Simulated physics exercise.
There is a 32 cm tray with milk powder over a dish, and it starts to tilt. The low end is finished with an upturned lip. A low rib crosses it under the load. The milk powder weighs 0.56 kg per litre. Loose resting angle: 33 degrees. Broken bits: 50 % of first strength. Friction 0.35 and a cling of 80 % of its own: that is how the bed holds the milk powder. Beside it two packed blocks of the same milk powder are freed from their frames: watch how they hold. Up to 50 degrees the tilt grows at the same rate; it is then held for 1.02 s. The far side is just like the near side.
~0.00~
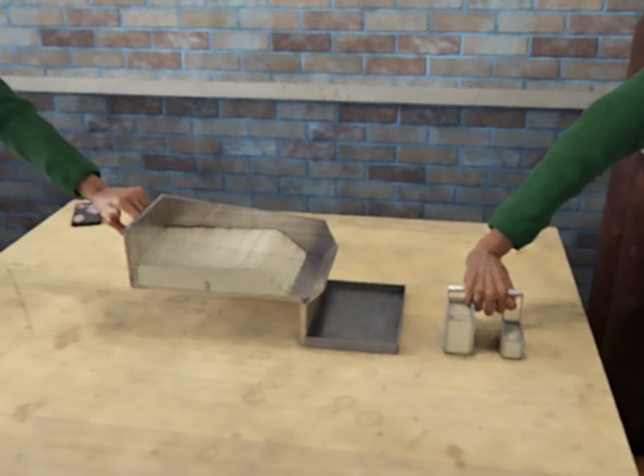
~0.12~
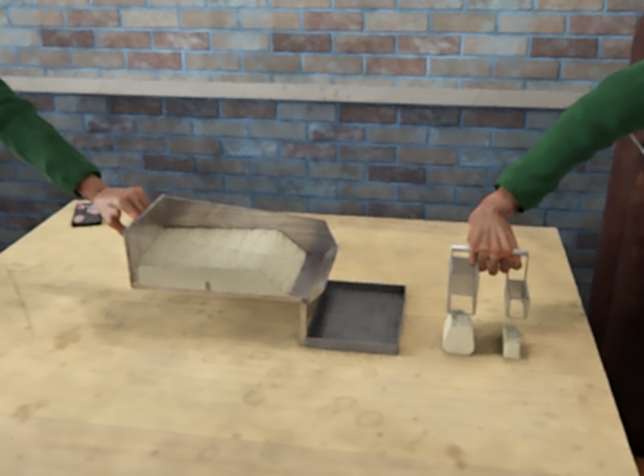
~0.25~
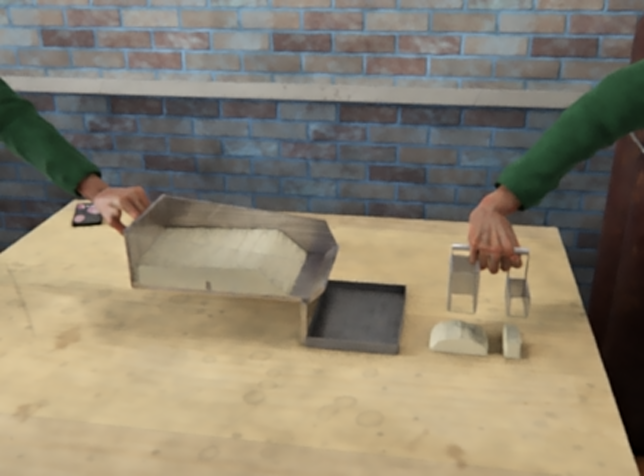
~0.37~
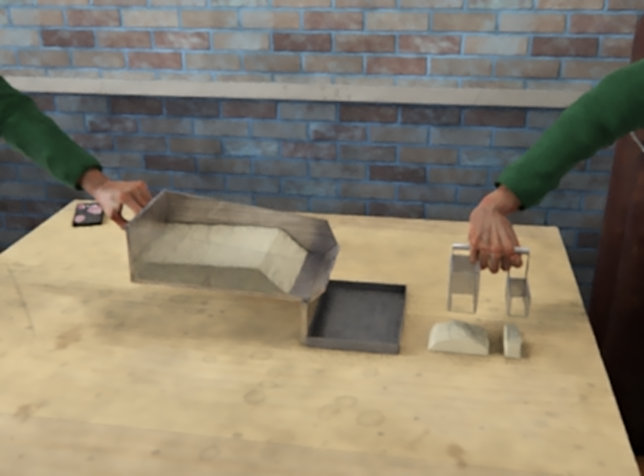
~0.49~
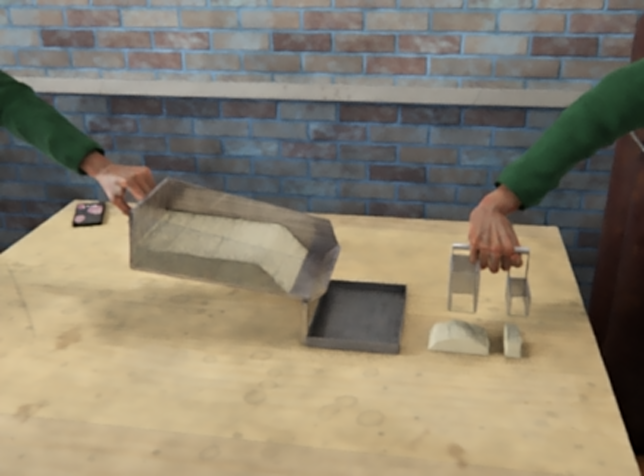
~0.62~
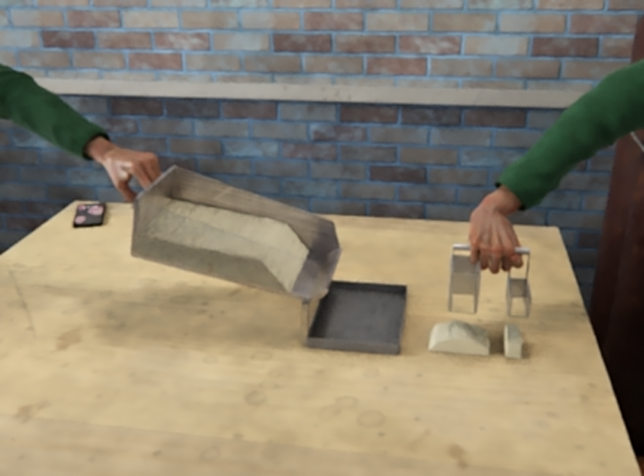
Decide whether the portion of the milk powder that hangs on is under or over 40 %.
It lands beneath 40 %.
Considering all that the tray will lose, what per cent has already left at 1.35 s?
0 per cent.
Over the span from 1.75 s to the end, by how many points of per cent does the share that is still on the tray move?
40 %.
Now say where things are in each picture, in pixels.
In the first frame, top of the high end at (127, 232), tilt 0 degrees; front end of the milk powder at (285, 294); test blocks 6.6 cm, 3.2 cm high (left to right).
In the second frame, top of the high end at (128, 232), tilt 0 degrees; front end of the milk powder at (285, 295); test blocks 5.4 cm, 3.1 cm high (left to right).
In the third frame, top of the high end at (128, 232), tilt 0 degrees; front end of the milk powder at (286, 294); test blocks 3.2 cm, 3.1 cm high (left to right).
In the fourth frame, top of the high end at (129, 227), tilt 2 degrees; front end of the milk powder at (286, 293); test blocks 3.1 cm, 3.1 cm high (left to right).
In the fifth frame, top of the high end at (134, 213), tilt 7 degrees; front end of the milk powder at (287, 292); test blocks 3.1 cm, 3.1 cm high (left to right).
In the sixth frame, top of the high end at (139, 200), tilt 12 degrees; front end of the milk powder at (287, 291); test blocks 3.1 cm, 3.1 cm high (left to right).
By 0.95 s, the tilt is 25 degrees and 100 % is on the bed.
By 1.35 s, the tilt is 41 degrees and 96 % is on the bed.
By 1.75 s, the tilt is 50 degrees and 63 % is on the bed.
By 2.15 s, the tilt is 50 degrees and 26 % is on the bed.
By 2.66 s, at the end, the tilt is 50 degrees and 25 % is on the bed.
